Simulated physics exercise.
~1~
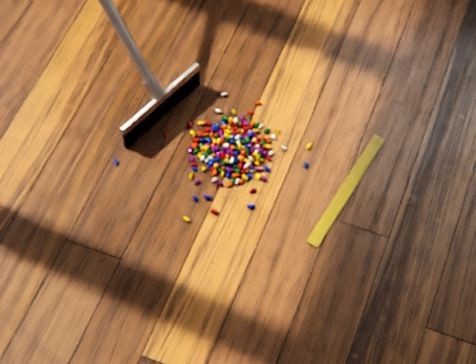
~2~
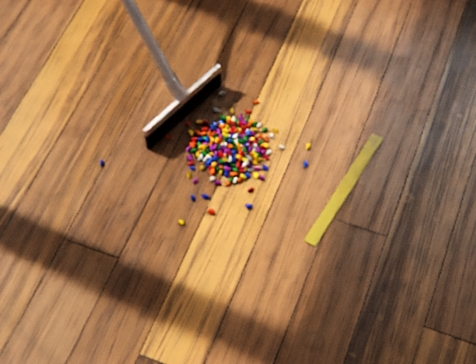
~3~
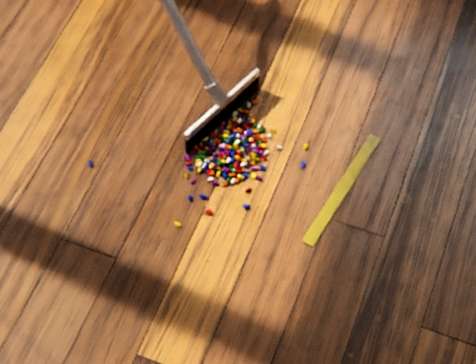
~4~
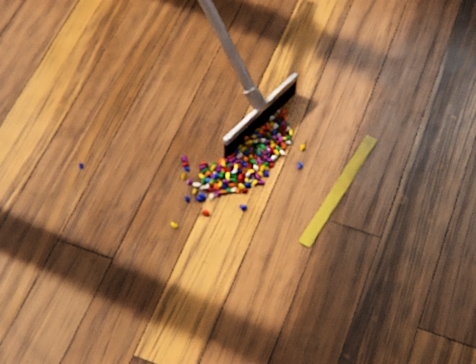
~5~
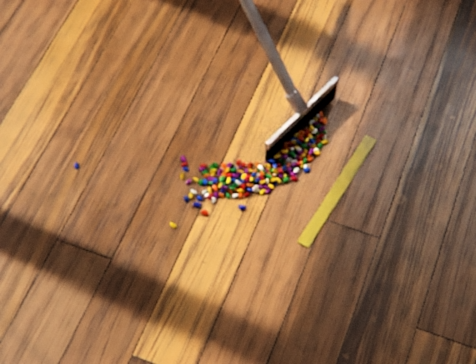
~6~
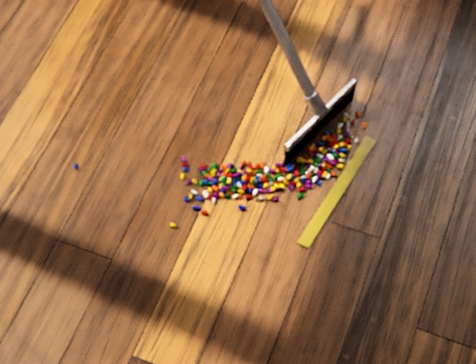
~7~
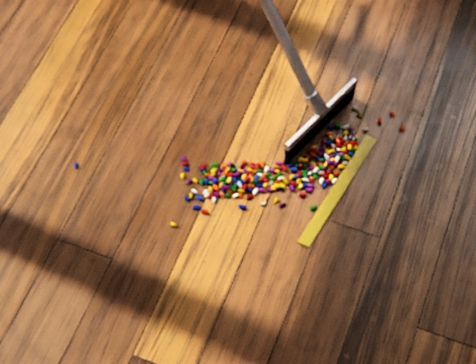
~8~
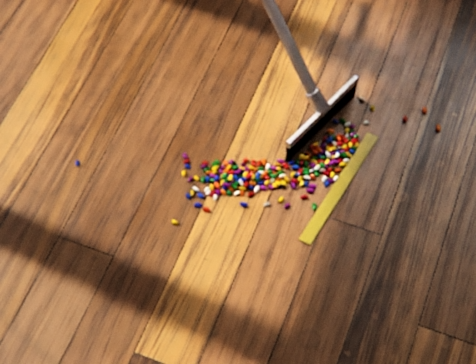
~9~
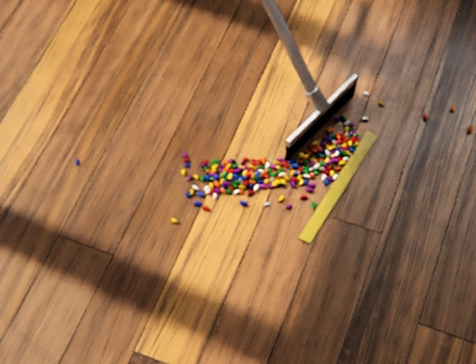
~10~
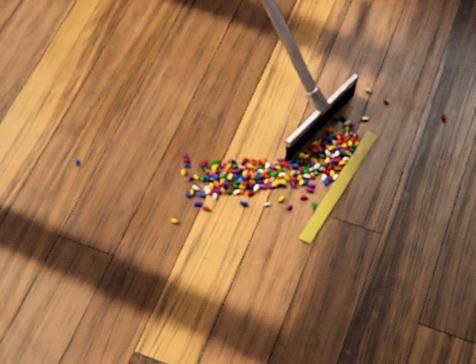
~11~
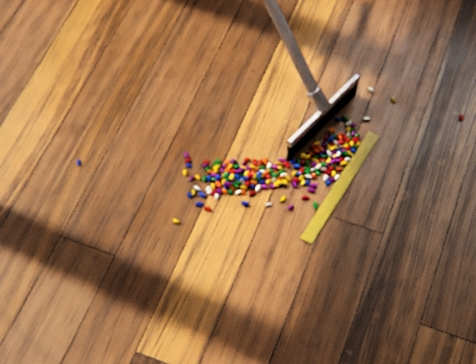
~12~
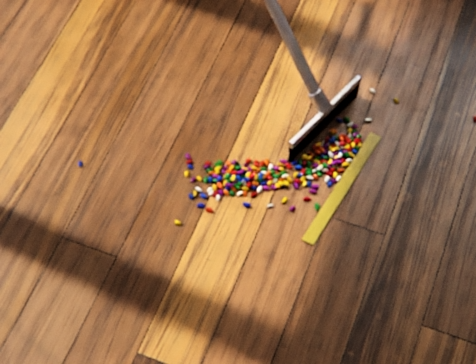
At first, a squeegee with a pale handle rests at the upper left of a heap of small, colourful jelly beans on a sunlit wooden floor, with a yellow-green strip lying to the right. The squeegee slides right and slightly down, brushing the heap and drawing it out into a long band towards the strip. It then halts near the strip's upper end. A few beans skitter past that end and scatter across the darker boards on the right. Finally, the squeegee stays still, with most beans spread in a trail on the near side of the strip.
